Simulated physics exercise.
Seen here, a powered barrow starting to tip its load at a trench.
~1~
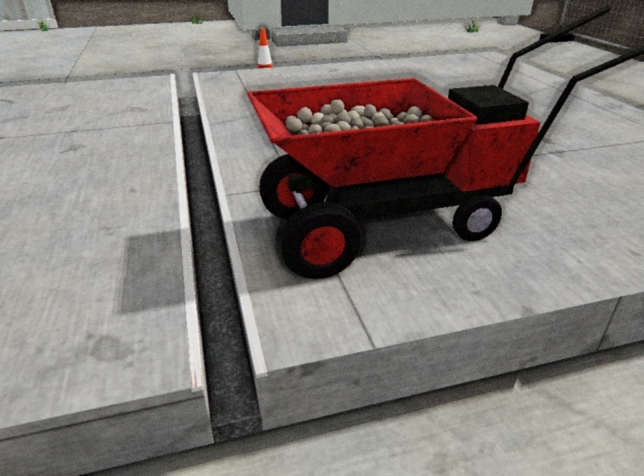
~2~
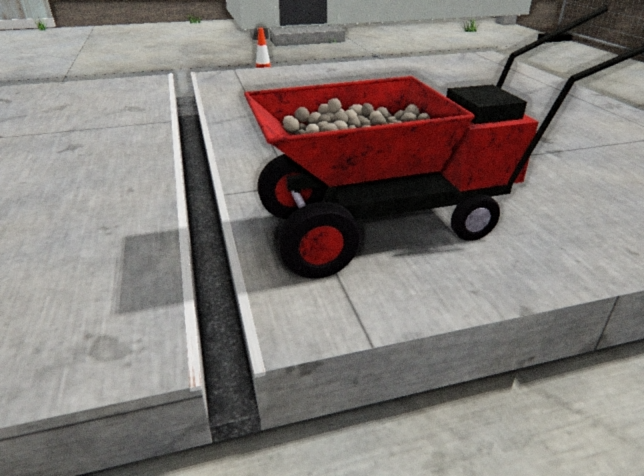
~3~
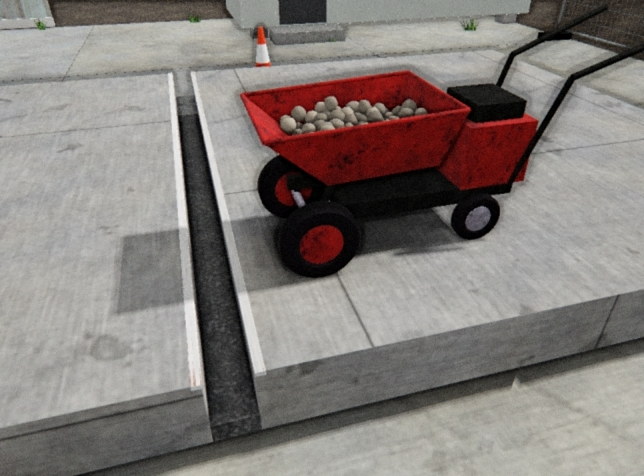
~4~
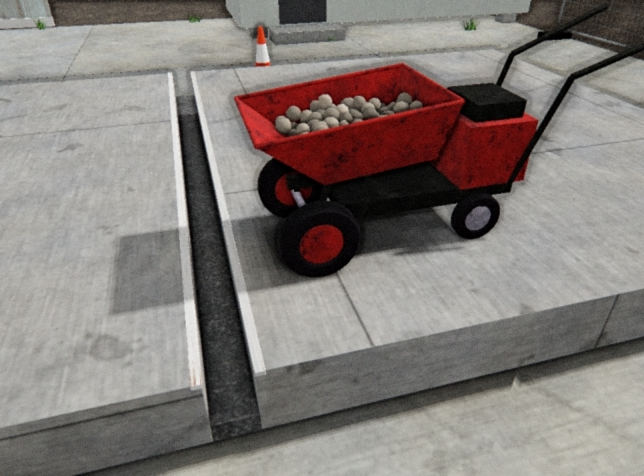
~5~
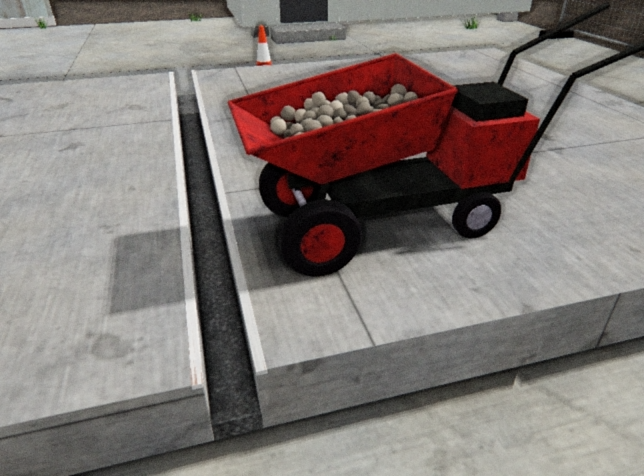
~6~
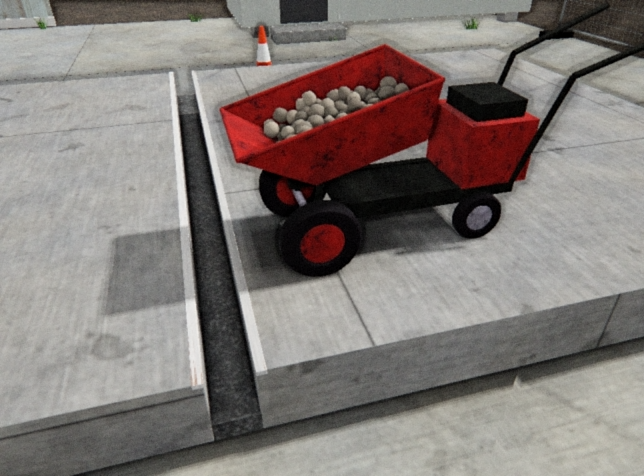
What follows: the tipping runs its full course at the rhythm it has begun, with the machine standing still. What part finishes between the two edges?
The trench takes only the smaller part.
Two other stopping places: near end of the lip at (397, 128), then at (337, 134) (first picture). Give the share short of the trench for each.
Roughly 50 per cent, and 10 per cent.
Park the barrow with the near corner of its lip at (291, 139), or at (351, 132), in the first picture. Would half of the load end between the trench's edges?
One: The smaller part. Two: Most of it.
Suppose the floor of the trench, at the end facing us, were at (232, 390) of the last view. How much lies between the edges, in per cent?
Some 10 per cent.
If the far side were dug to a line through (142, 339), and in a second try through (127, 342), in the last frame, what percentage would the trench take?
In turn 80 and 90 in a hundred.
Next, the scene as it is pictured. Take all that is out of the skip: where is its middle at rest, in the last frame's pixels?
Close to (141, 260).
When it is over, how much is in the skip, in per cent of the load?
Roughly 0 in a hundred.
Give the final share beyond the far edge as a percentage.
It comes to 90 per cent or so.
Soon, skip tipped steeply; all in the skip.
A while on, skip tipped steeply; about half in the skip; about half beyond it; a stray few falling.
Towards the end, skip tipped right over; a stray few in the skip; a small part in or heaped over the trench; nearly all beyond it.
Finally, skip tipped right over; a stray few in the skip; a small part in or heaped over the trench; most beyond it.
